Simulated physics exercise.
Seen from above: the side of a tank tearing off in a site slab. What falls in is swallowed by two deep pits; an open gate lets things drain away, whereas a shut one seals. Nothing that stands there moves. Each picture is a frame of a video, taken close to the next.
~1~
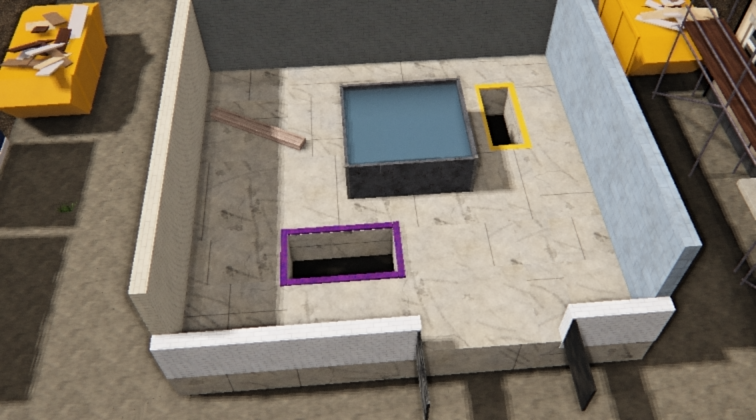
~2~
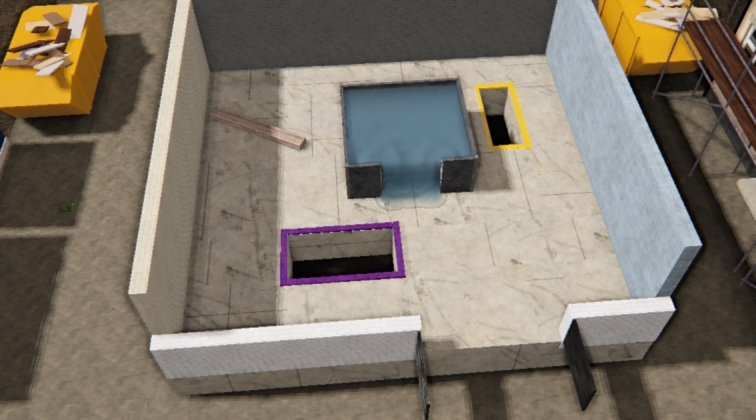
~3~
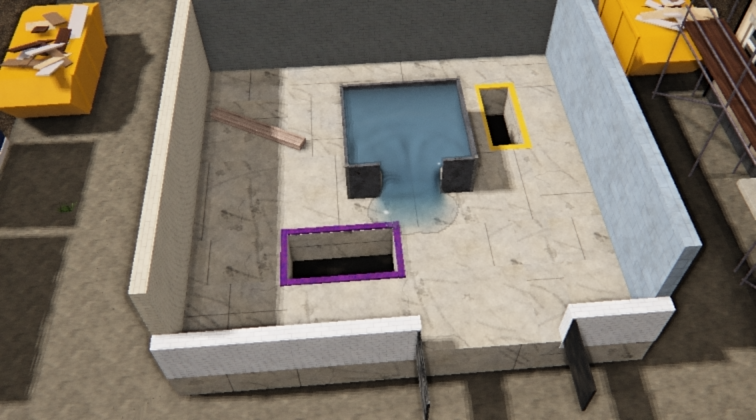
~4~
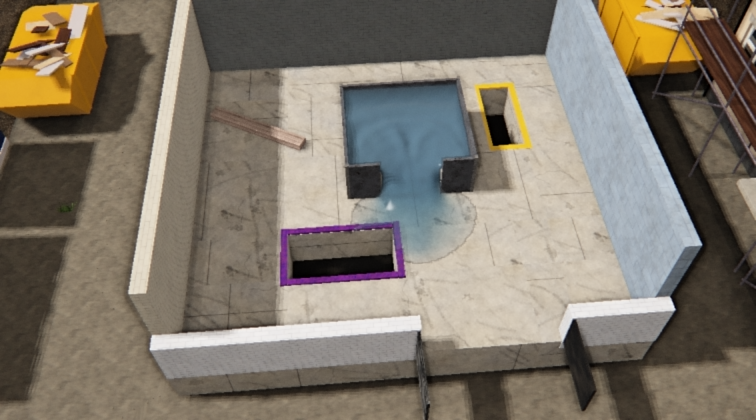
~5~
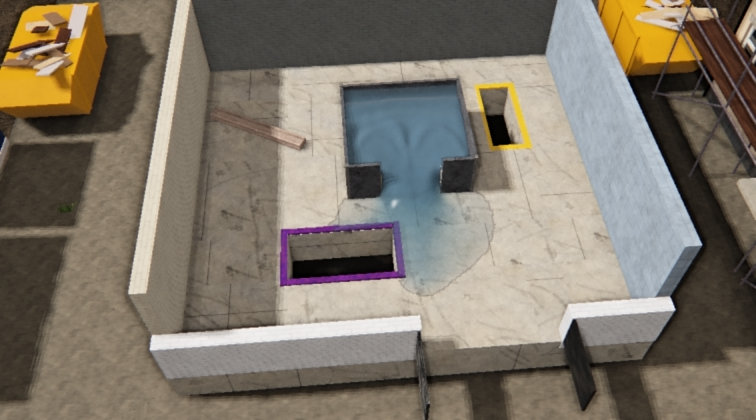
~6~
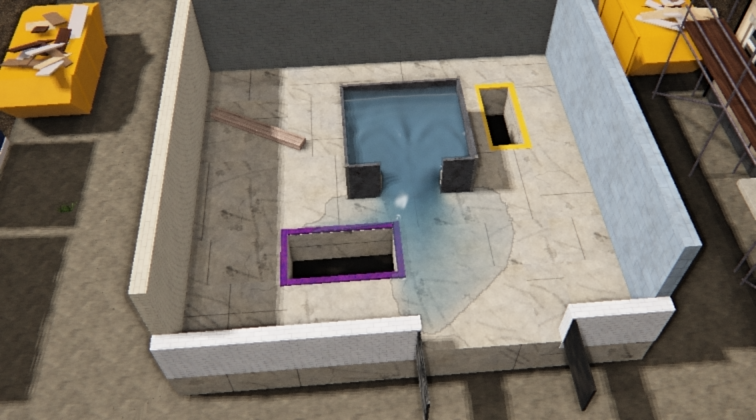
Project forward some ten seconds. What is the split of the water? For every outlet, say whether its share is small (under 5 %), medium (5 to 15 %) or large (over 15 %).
Result - gate: Large; yellow pit: Small; purple pit: Large.
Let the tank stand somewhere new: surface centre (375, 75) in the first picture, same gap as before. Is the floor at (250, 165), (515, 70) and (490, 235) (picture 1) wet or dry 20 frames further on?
Checking the three spots, I get high and dry, high and dry, swamped.
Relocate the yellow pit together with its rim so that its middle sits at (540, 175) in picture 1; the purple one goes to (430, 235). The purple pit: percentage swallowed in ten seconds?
Share for the purple pit: 75 percent.
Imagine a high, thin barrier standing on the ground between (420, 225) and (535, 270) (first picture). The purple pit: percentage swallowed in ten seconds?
Share, purple pit - 30 in a hundred.
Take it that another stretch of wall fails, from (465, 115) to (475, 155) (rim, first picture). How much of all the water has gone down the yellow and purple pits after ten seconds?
I'd say the yellow pit gets around 15 percent and the purple pit around 2 percent.
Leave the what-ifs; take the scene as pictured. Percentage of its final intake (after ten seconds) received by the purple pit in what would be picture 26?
Estimated share: About 70 %.
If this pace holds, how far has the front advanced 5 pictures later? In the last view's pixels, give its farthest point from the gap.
Estimated pixel: (572, 327).
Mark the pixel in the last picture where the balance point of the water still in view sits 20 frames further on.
Roughly (417, 188).
A moment on, water covers 25 % of the floor; the gate 4 %, the yellow pit 0 %, the purple pit 6 %.
Next, water covers 30 % of the floor; the gate 12 %, the yellow pit 0 %, the purple pit 10 %.
Then, water covers 35 % of the floor; the gate 22 %, the yellow pit 0 %, the purple pit 14 %.
Later, water covers 55 % of the floor; the gate 33 %, the yellow pit 0 %, the purple pit 18 %.
In the end, water covers 65 % of the floor; the gate 42 %, the yellow pit 2 %, the purple pit 19 %.
